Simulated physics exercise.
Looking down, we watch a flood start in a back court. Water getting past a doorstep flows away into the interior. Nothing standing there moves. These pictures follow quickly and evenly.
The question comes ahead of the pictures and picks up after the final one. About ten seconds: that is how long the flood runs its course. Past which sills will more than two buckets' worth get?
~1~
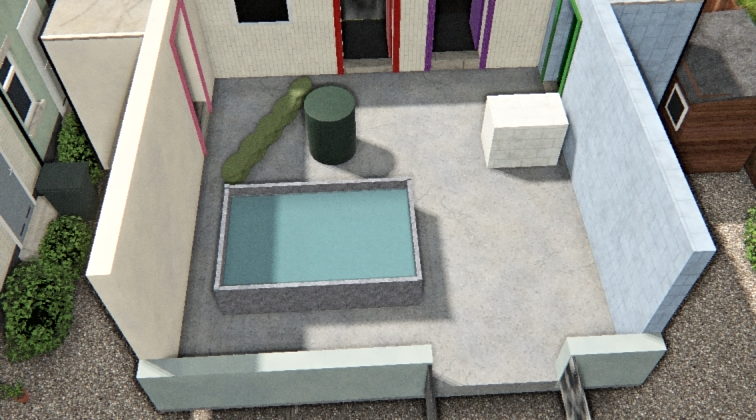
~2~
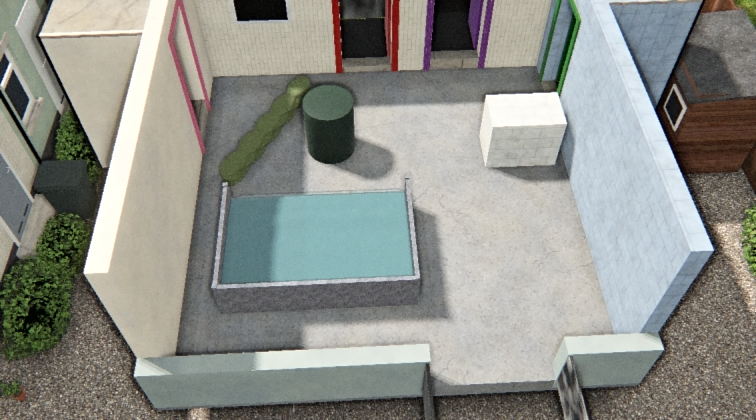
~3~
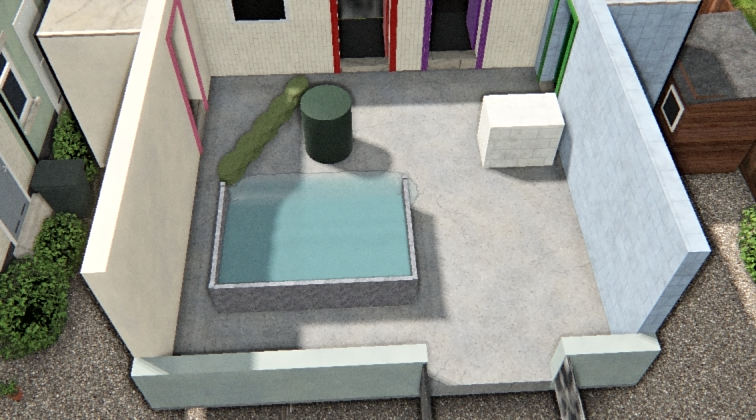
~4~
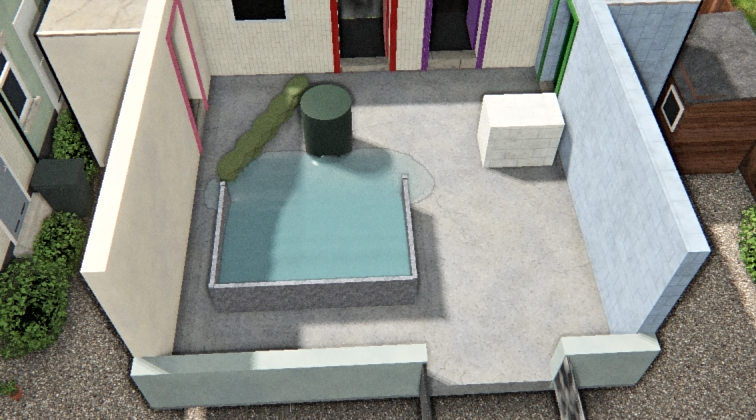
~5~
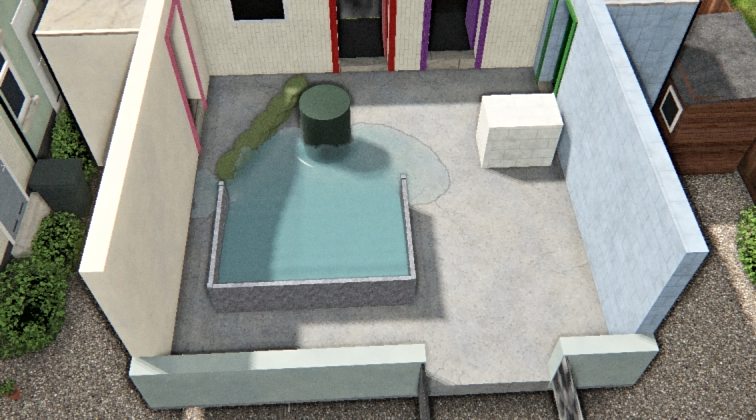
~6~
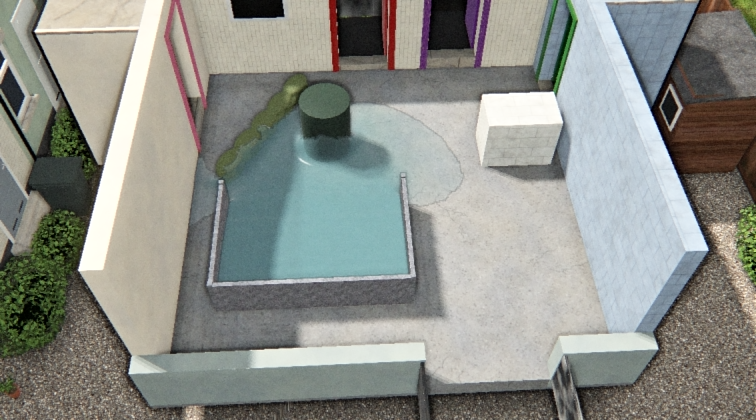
My prediction: The purple door copes honestly, the red door gets overwhelmed honestly, the pink door copes honestly, the green door gets overwhelmed honestly.
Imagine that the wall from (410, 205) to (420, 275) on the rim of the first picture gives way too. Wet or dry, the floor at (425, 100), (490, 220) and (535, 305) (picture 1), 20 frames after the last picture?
The first spot is spared, the second soaked and the third soaked.
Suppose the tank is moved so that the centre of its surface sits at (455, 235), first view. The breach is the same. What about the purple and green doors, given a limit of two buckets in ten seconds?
My reading: The purple door overshoots it; the green door overshoots it.
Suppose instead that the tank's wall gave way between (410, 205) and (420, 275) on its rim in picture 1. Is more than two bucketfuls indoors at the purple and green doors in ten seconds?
Note - purple door: Short of the mark, green door: Short of the mark.
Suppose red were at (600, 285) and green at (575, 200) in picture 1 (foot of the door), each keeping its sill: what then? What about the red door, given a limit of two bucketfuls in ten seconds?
Result - red: Remains below the limit.
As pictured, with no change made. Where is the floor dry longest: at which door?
My answer: The door marked green.
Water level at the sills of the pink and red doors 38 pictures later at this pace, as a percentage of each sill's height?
Depth ratios, approx.: 10 and 40 percent.
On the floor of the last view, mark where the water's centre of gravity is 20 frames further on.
My reading is close to (365, 168).
A moment on, water covers 35 % of the floor; the purple door not reached, the red door under two buckets in, the pink door wet at the sill, nothing in, the green door not reached.
Next, water covers 45 % of the floor; the purple door wet at the sill, nothing in, the red door over two buckets in, the pink door wet at the sill, nothing in, the green door not reached.
Then, water covers 60 % of the floor; the purple door wet at the sill, nothing in, the red door far over two buckets in, the pink door wet at the sill, nothing in, the green door far over two buckets in.
Later, water covers 80 % of the floor; the purple door wet at the sill, nothing in, the red door far over two buckets in, the pink door wet at the sill, nothing in, the green door far over two buckets in.
In the end, water covers 95 % of the floor; the purple door wet at the sill, nothing in, the red door far over two buckets in, the pink door wet at the sill, nothing in, the green door far over two buckets in.
